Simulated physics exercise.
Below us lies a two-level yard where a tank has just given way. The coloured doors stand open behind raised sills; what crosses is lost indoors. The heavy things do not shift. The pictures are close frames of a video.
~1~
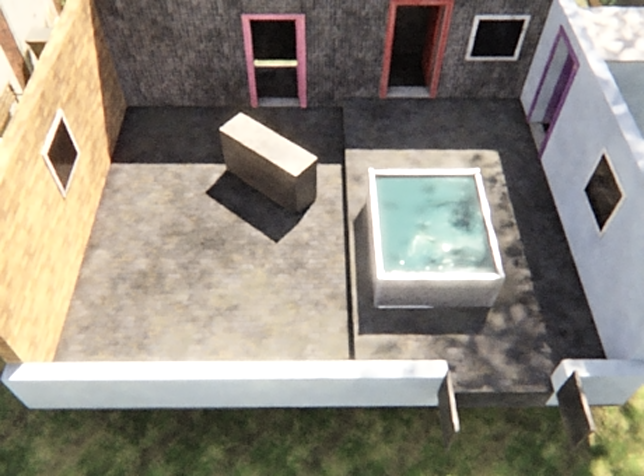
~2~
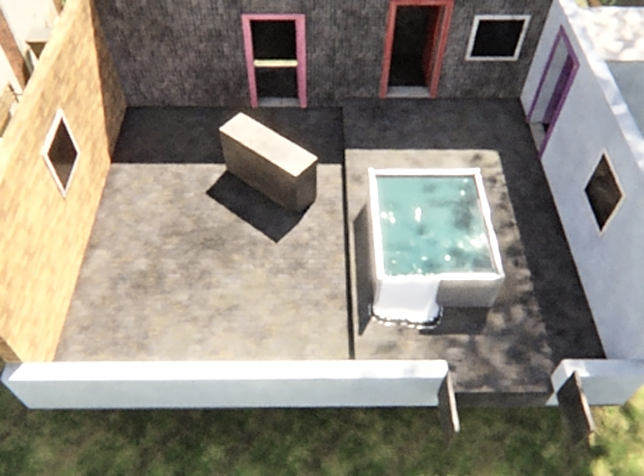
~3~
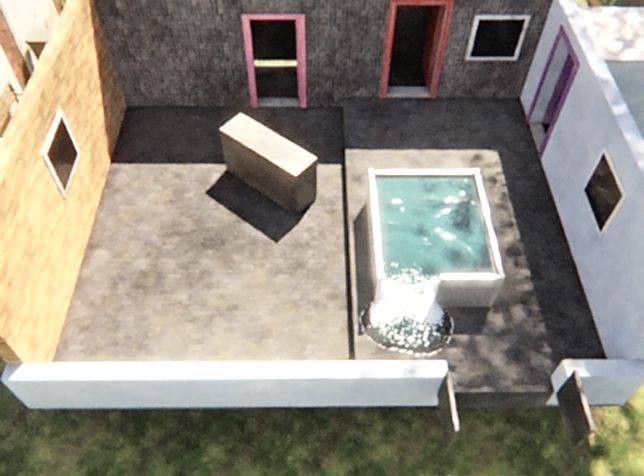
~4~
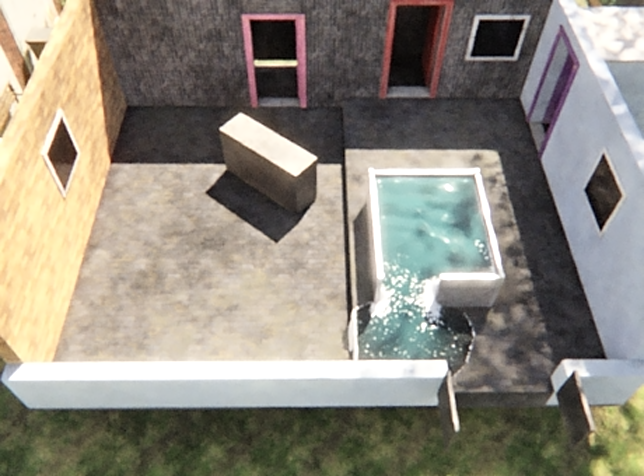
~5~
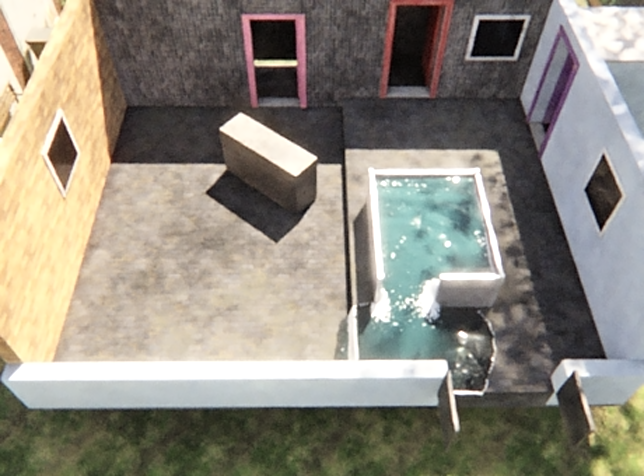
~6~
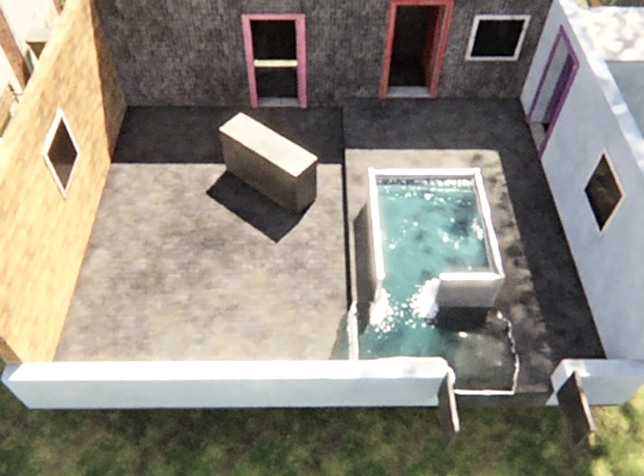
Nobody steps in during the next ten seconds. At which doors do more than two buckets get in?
The purple door admits no more than that; the pink door admits no more than that; the red door admits no more than that.
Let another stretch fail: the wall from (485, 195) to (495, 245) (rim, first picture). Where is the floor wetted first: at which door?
The purple door.
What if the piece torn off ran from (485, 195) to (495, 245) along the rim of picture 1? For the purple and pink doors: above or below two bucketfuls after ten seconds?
My reading: The purple door passes that mark, the pink door holds.
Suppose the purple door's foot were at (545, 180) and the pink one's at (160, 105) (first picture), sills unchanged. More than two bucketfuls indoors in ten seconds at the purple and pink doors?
One by one: Purple stays under; pink is over.
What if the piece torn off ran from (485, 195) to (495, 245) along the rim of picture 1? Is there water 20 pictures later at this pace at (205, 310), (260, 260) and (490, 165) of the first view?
One after the other: Free of water, not flooded, under water.
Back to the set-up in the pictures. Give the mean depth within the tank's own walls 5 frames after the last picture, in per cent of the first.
Near 70 in a hundred.
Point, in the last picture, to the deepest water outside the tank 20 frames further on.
I would point to (407, 376).
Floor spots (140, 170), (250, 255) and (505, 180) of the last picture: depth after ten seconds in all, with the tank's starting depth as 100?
In turn 4, 4 and 2 in a hundred.
A moment on, water covers 10 % of the floor; the purple door not reached, the pink door not reached, the red door not reached.
Next, water covers 25 % of the floor; the purple door not reached, the pink door not reached, the red door not reached.
Then, water covers 35 % of the floor; the purple door not reached, the pink door not reached, the red door not reached.
Later, water covers 60 % of the floor; the purple door wet at the sill, nothing in, the pink door not reached, the red door not reached.
In the end, water covers 80 % of the floor; the purple door wet at the sill, nothing in, the pink door under two buckets in, the red door wet at the sill, nothing in.
